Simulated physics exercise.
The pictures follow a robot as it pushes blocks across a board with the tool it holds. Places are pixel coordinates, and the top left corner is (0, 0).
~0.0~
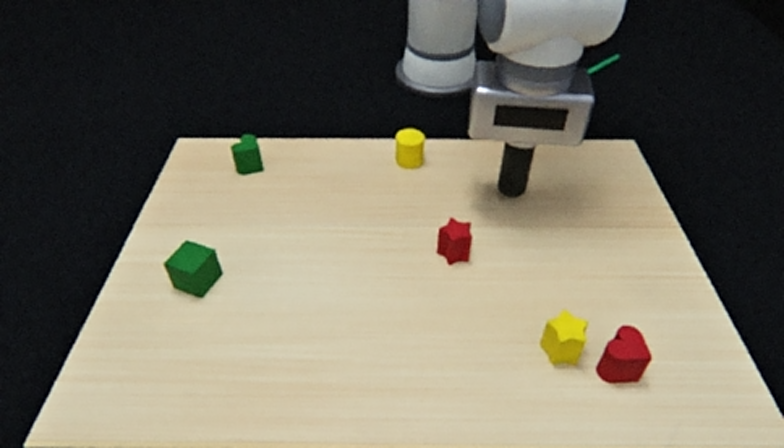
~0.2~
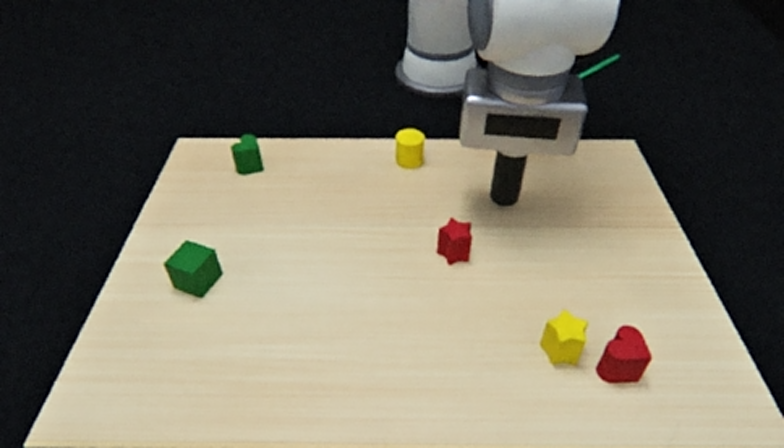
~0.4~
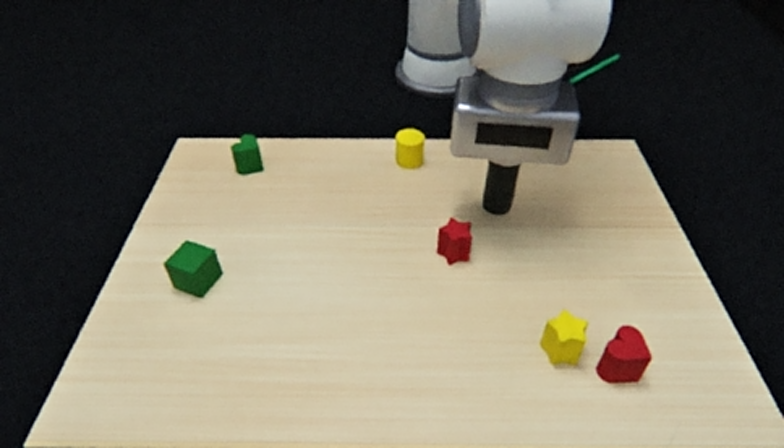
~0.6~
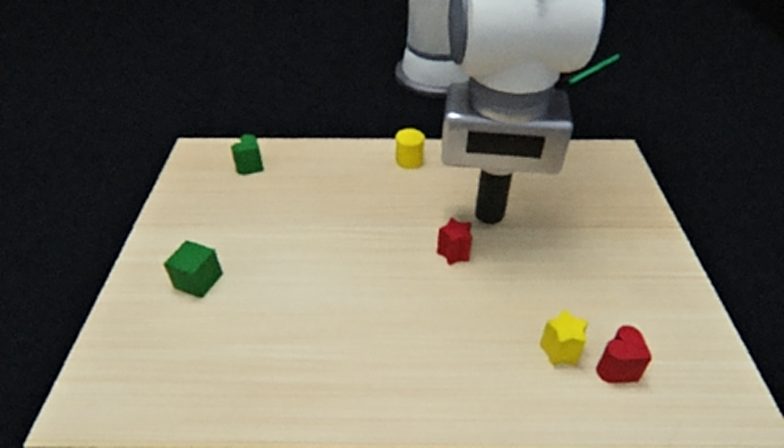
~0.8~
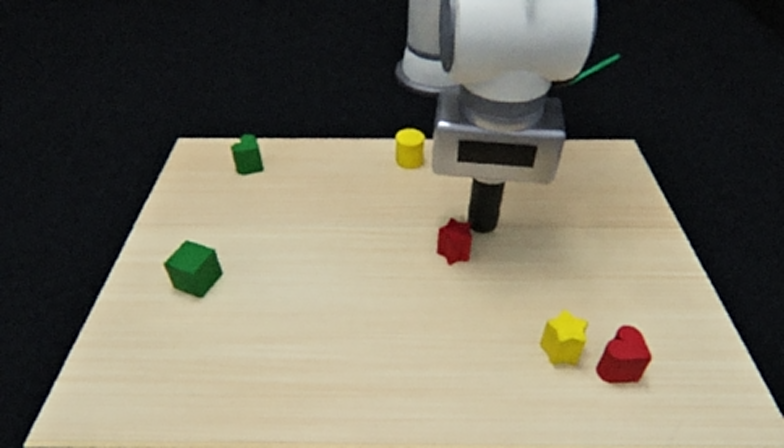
The clip shows a robot arm with a black tool above a wooden table of scattered red, yellow and green blocks; the tool moves a short way down and left, up close to the red star, while the blocks stay still.
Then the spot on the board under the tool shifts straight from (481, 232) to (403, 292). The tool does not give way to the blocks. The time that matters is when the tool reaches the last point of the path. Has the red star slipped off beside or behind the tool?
No, I don't think so.
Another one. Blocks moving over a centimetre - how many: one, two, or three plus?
I count one.
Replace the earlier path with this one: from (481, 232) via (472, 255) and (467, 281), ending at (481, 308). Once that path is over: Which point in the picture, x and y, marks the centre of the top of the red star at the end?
Answer: (440, 243).
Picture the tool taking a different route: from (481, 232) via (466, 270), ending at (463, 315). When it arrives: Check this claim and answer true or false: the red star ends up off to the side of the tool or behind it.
My answer: True.
What follows on the original path. One third of the way, tool (457, 243); red star (440, 241), turned 25° clockwise.
Two thirds of the way, tool (431, 263); red star (411, 262), turned 25° clockwise.
At the end, tool (403, 284); red star (381, 284), turned 25° clockwise.
